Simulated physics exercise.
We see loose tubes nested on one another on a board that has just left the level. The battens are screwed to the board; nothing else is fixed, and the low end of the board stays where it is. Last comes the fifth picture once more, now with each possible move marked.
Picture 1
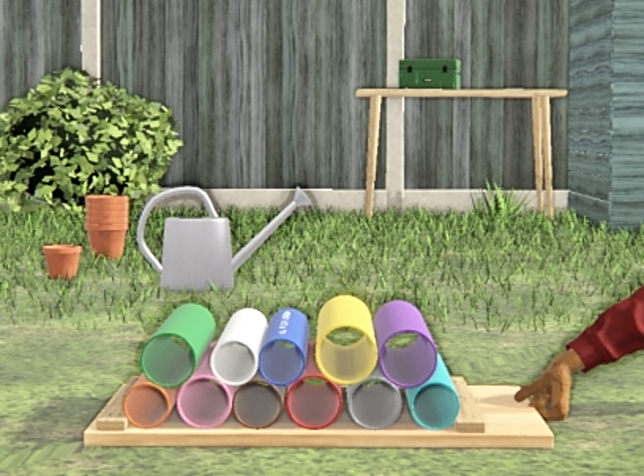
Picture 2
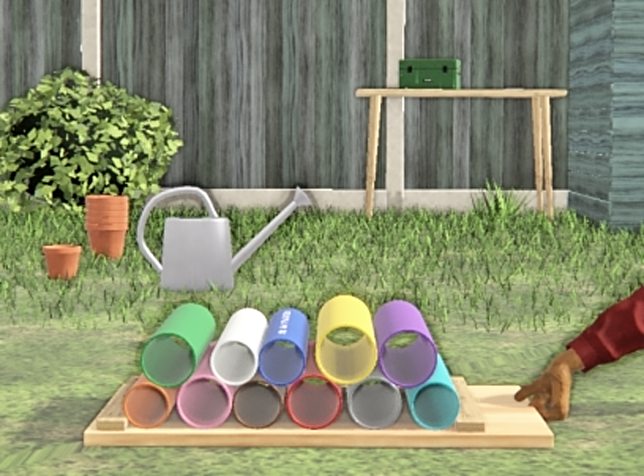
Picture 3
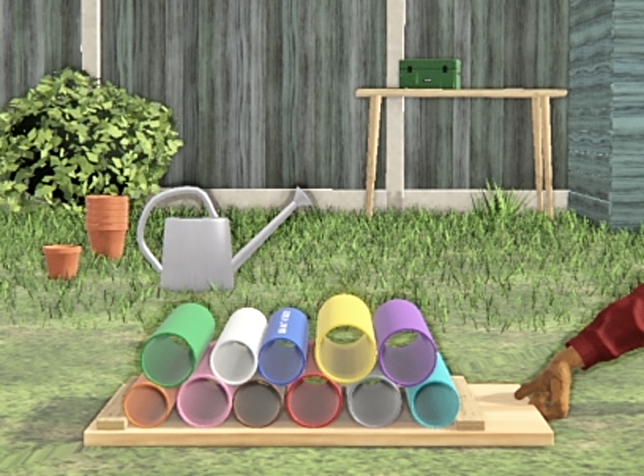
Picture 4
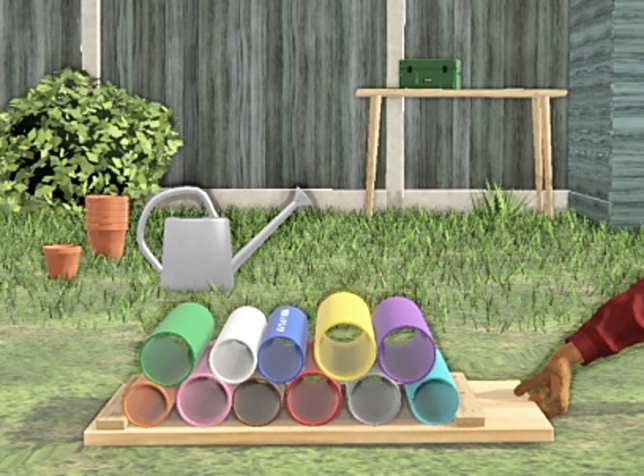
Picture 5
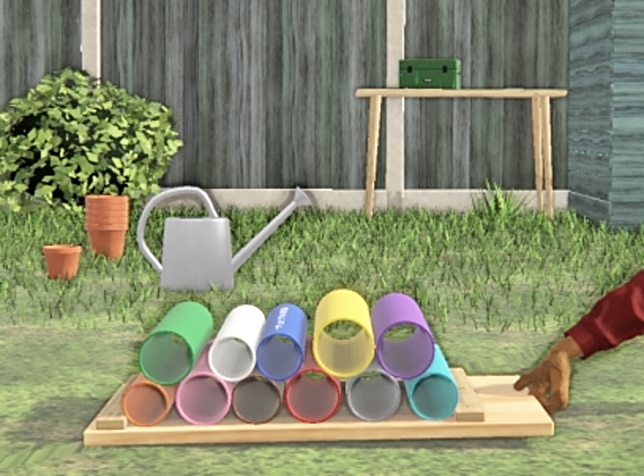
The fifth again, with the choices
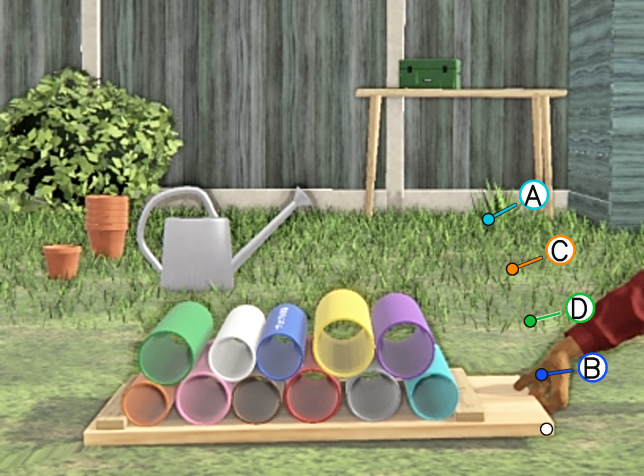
The video shows a hand at the right end of a wooden board holding two rows of colourful tubes on grass. The hand and board barely move, while the upper tubes shift very slightly left and the lower row appears still.
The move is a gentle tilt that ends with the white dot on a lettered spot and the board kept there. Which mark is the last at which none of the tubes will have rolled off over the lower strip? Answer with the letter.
It can be raised to D.
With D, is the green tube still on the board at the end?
Yes.
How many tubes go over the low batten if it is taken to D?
It comes to none.
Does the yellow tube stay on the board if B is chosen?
Yes.
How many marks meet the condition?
Two of them.
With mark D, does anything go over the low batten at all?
At D: No.
On the marked copy, A at (489, 220); B at (541, 374); C at (512, 269); D at (530, 321); the white dot at (546, 429).
Taking D. A third of the way, board at 12°.
Two thirds of the way, board at 15°.
When it is over, board at 15°, none over the low batten.
As for the rest, A eleven over the low batten; B none over the low batten; C one over the low batten (green).
